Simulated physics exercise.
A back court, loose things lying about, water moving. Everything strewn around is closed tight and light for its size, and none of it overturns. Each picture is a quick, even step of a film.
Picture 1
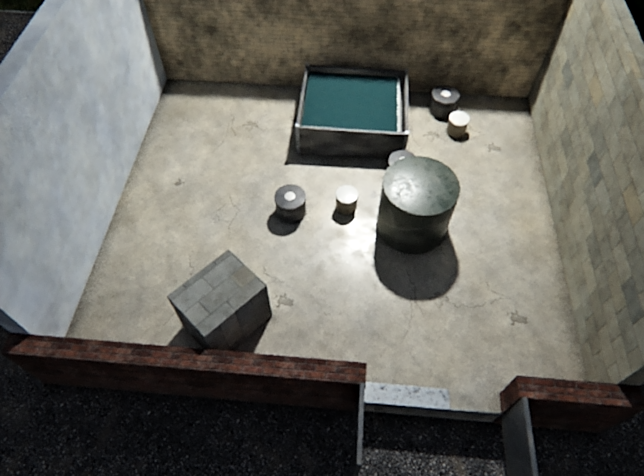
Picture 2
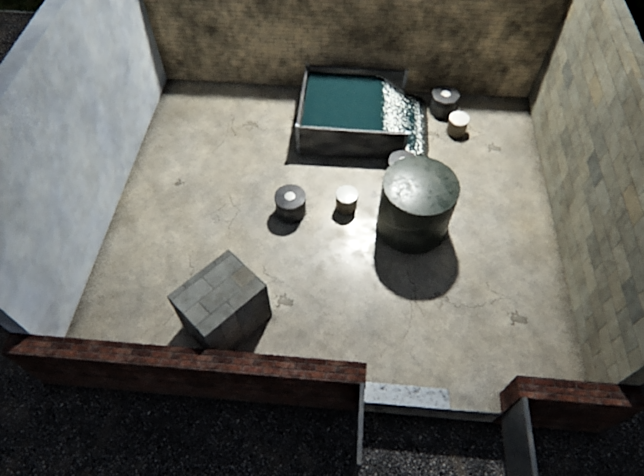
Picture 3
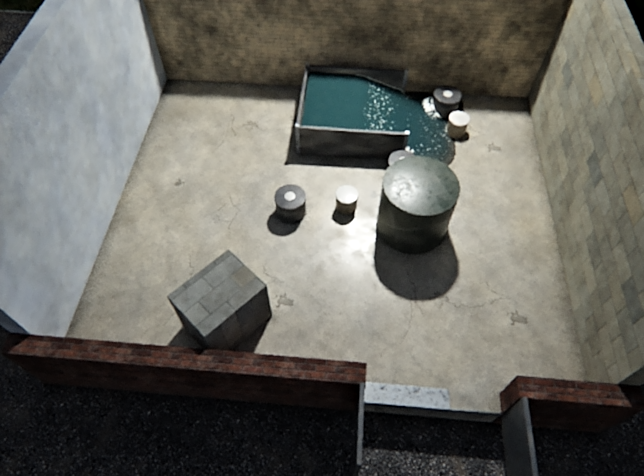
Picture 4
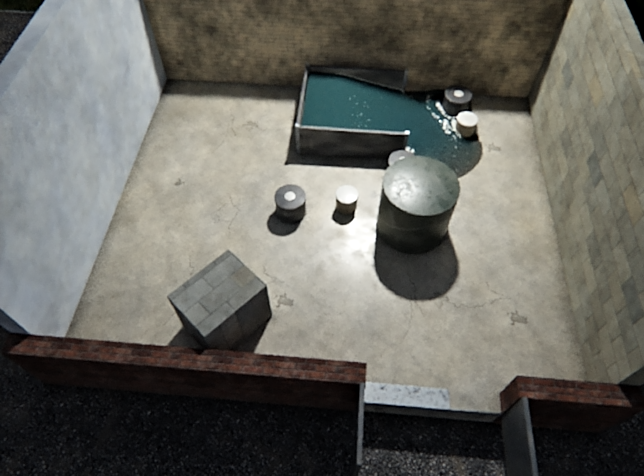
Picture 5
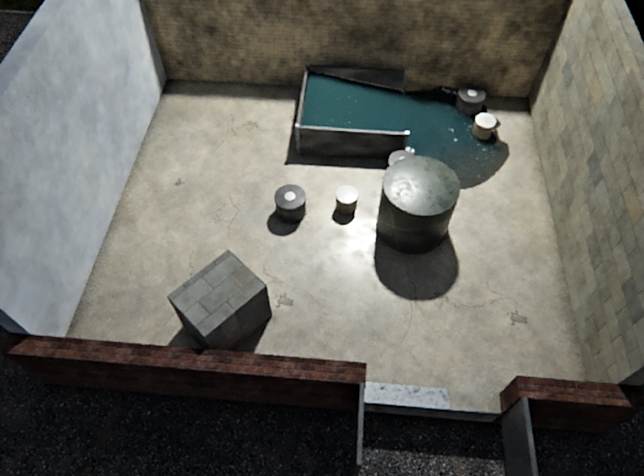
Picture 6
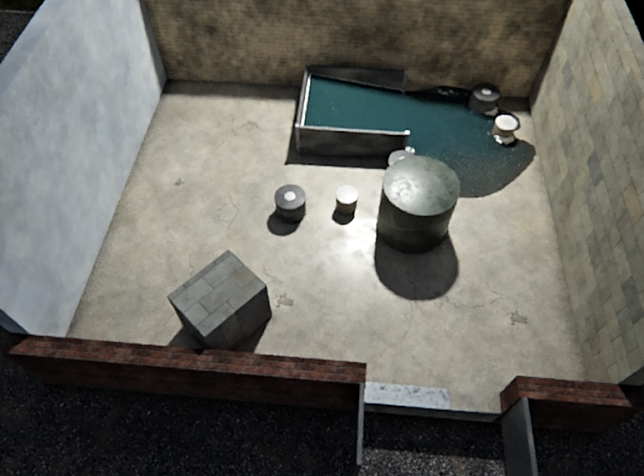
Dark green water sits in a walled tank at the back of a court, then pours out through its open right side. It spreads across the floor and reaches a grey tub and a pale pail, which slide a short way right while the other objects stay still.
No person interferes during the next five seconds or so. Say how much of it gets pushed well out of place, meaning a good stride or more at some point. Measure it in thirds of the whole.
The share is one to two thirds of the whole.
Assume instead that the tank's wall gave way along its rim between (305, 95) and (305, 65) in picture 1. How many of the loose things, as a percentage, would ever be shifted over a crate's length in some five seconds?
I'd put it at about 0 percent.
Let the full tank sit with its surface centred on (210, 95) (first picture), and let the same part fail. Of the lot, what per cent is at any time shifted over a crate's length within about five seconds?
I reckon around 80 percent of them.
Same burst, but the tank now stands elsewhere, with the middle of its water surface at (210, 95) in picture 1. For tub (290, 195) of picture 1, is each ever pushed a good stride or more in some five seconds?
Regarding the one you named: Never got there.
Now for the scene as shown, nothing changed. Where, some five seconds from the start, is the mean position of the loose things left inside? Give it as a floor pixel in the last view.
Near (383, 211).
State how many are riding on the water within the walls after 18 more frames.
The total here is 1.
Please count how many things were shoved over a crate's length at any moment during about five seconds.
By my reckoning the answer is 2.
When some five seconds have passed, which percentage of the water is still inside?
By my count, 92 per cent.
A moment on, 2 of 5 are well off their spots; 1 afloat.
Next, 2 of 5 are well off their spots; 2 afloat.
Later, 2 of 5 are well off their spots; 1 afloat.
In the end, 2 of 5 are well off their spots, and 2 have been at some point; 1 afloat.
